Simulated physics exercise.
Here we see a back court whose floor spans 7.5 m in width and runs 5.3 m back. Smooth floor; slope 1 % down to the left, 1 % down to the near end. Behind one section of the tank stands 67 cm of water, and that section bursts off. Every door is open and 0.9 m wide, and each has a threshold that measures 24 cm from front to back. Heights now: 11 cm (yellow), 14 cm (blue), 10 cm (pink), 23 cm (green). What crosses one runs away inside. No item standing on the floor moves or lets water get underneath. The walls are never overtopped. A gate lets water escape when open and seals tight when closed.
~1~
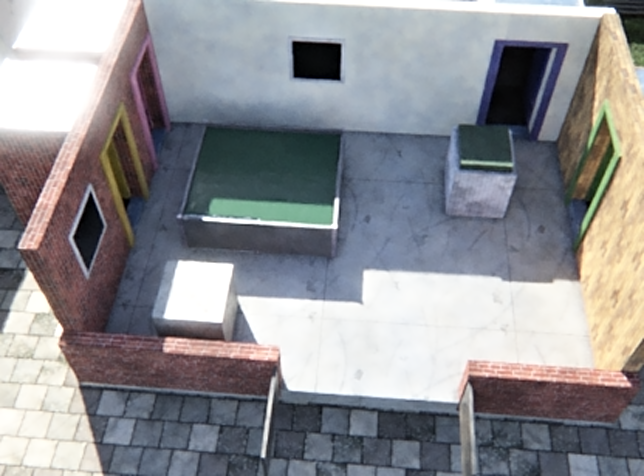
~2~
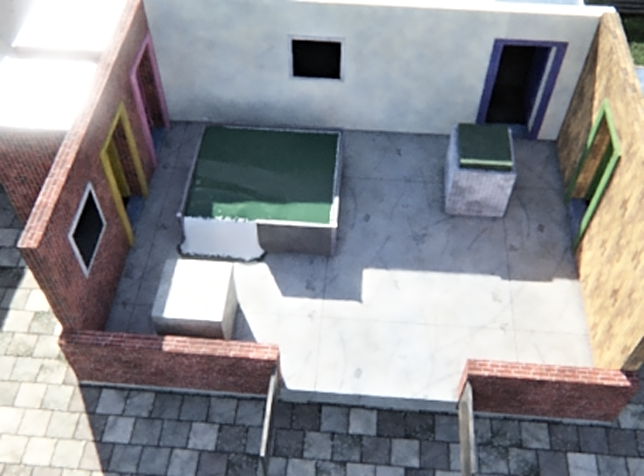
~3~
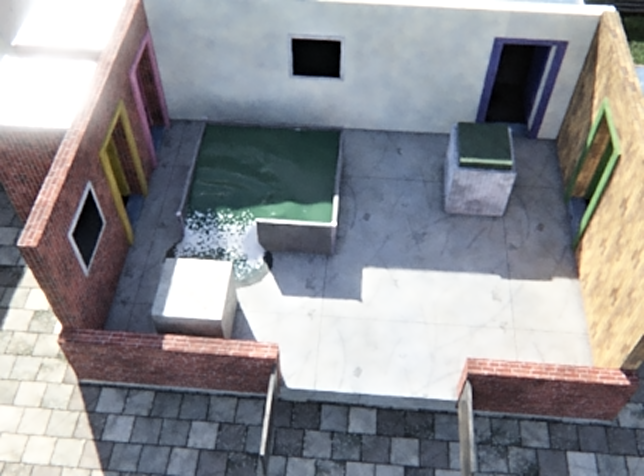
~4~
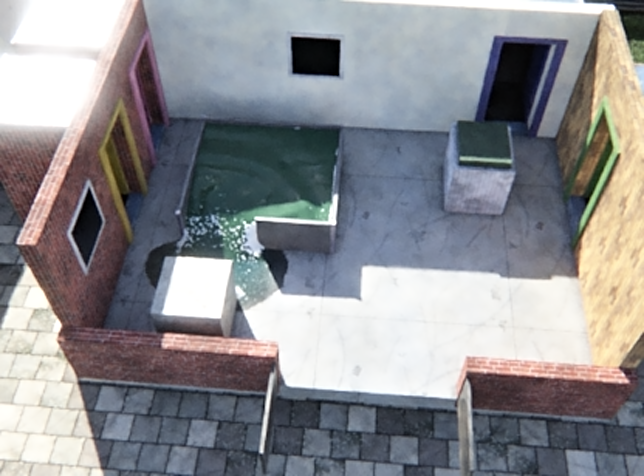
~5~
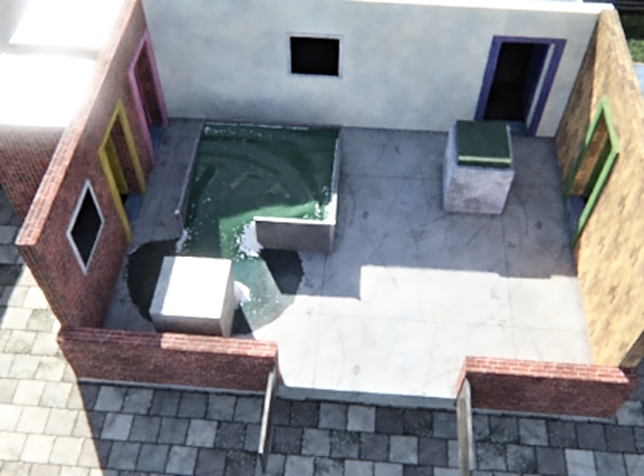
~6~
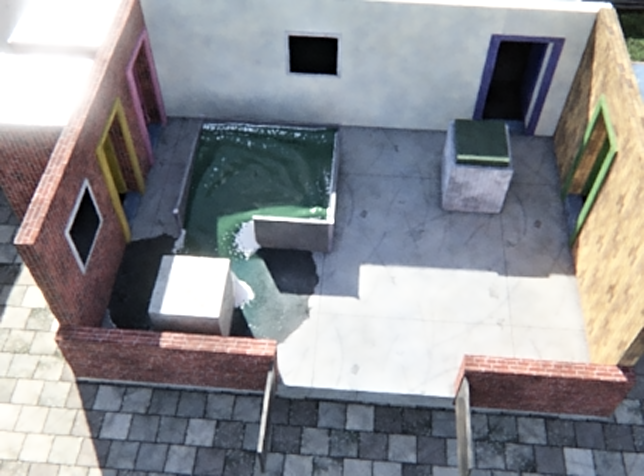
In a roofless walled court with colored doorways, the front left part of a big tank of green water burst open, and water foamed out and spread around a pale block across the floor.
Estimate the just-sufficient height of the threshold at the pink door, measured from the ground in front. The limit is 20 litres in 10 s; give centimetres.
I would say 15 cm.
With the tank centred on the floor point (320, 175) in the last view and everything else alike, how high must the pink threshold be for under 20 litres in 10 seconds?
About 14.0 cm.
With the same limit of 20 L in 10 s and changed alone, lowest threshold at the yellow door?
Yellow door - some 10.5 centimetres.
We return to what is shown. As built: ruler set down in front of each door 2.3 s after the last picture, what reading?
Depths in cm: Yellow 8, blue 0, pink 3, green 0.
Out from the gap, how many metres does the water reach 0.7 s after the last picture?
Around 3.2 m out.
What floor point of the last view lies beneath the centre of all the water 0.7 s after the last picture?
I'd say around (243, 225).
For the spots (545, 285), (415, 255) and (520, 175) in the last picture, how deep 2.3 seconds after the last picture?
About 0, 3 and 0 cm.
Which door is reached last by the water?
The blue one.
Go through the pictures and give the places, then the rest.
The tank at (266, 175) is whole and still, 67 cm deep; the pink door at (152, 108) is dry, in the first frame.
The gap is at (222, 238), the front 0.3 m out at (252, 262); the back of the tank holds 67 cm, in the second frame.
The gap is at (222, 237), the front 0.7 m out at a hidden place; the back of the tank holds 67 cm, in the third frame.
The gap is at (222, 236), the front 1.2 m out at (239, 305); the back of the tank holds 67 cm, in the fourth frame.
The gap is at (221, 236), the front 1.6 m out at (246, 329); the back of the tank holds 64 cm, in the fifth frame.
The gap is at (219, 235), the front 2.1 m out at a hidden place; the back of the tank holds 57 cm; the pink door at (148, 103), 2.8 m from the gap, is still 2.4 m from the nearest water, in the sixth frame.
Then, 0.7 s after the last picture water covers 20 % of the floor, deepest (56 cm) near (204, 283); it has not reached the pink door.
Then, 2.3 s after the last picture water covers 60 % of the floor, deepest (44 cm) near (154, 350); 3 cm at the pink door, 0 litres in over its 10 cm threshold.
Then, 9.3 s after the last picture water covers 100 % of the floor, deepest (16 cm) near (93, 356); 12 cm at the pink door, 75 litres in over its 10 cm threshold.
At the pink door as built, the water peaked near 18 cm, 4.7 s after the last picture.
Run again over the same 10 s with other heights there, 38 litres in over 13.5 cm, 5 litres over 18 cm. The limit of 20 litres is kept from about 15 cm up.
